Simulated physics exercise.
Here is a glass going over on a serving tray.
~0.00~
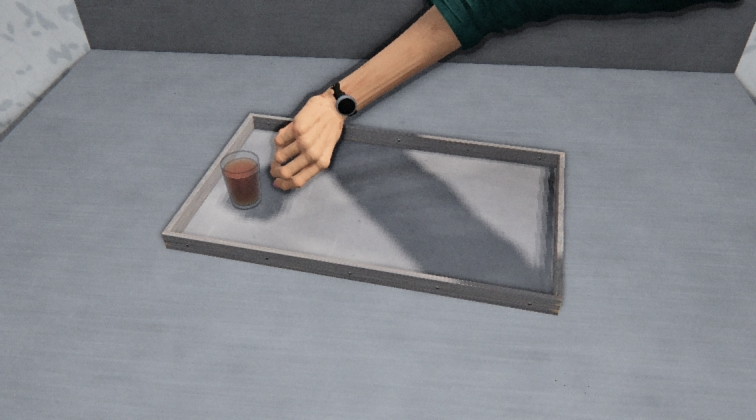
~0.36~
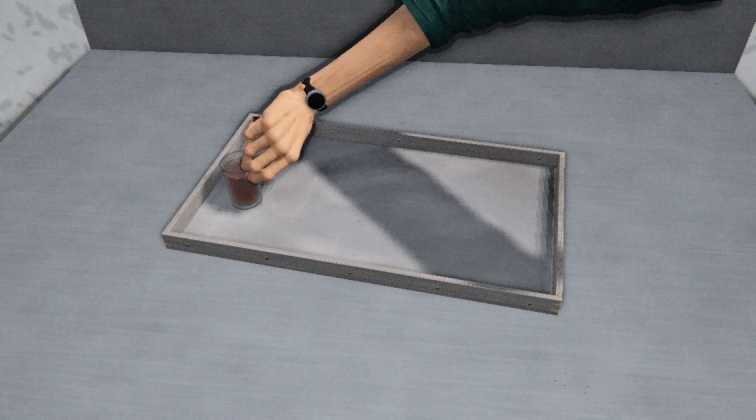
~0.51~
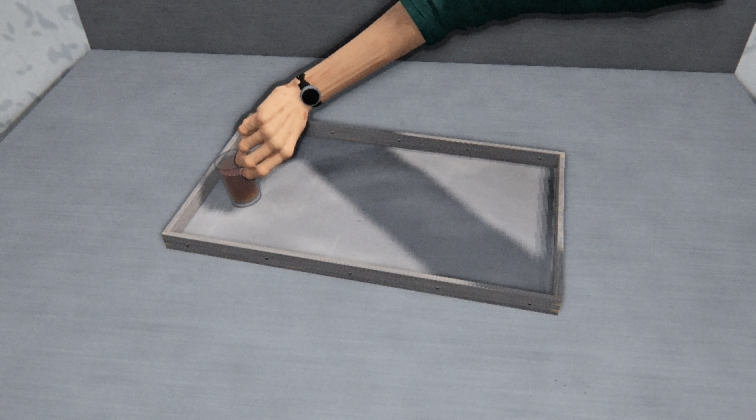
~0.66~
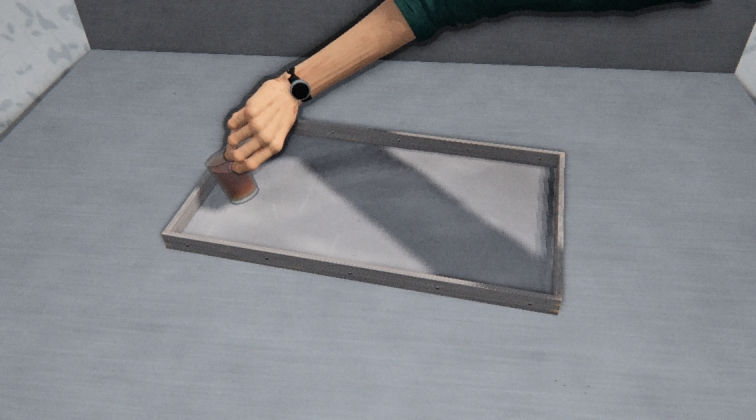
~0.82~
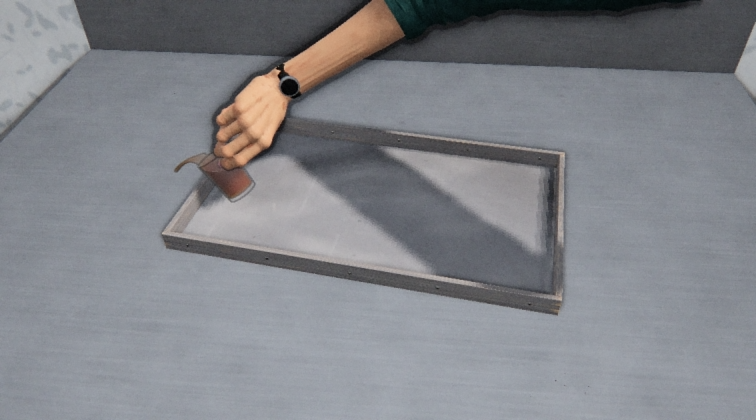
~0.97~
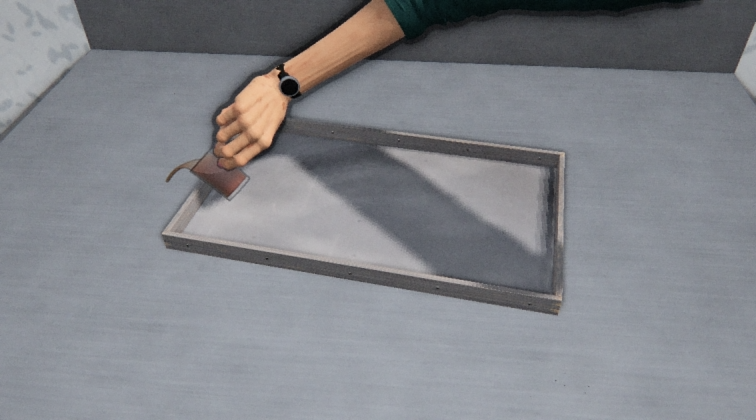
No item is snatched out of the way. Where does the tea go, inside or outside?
The tea gets out on to the top.
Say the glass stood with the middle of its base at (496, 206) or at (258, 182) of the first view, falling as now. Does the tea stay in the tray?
One: It stays in the tray. Two: It wets the top as well.
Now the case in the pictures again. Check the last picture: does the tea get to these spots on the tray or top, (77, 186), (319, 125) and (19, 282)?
Lab note - spot 1: Contact; spot 2: No contact; spot 3: No contact.
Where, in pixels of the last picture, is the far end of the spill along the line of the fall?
The wet patch stops around (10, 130).
After 1.5 s, the glass lies across the rim; the puddle covers about as much as a plate; it is on the top, beyond the rim.
After 2.3 s, the puddle covers about as much as a tray; it is on the top, beyond the rim.
After 3.6 s, the puddle covers about as much as a tray; it is on the top, beyond the rim.
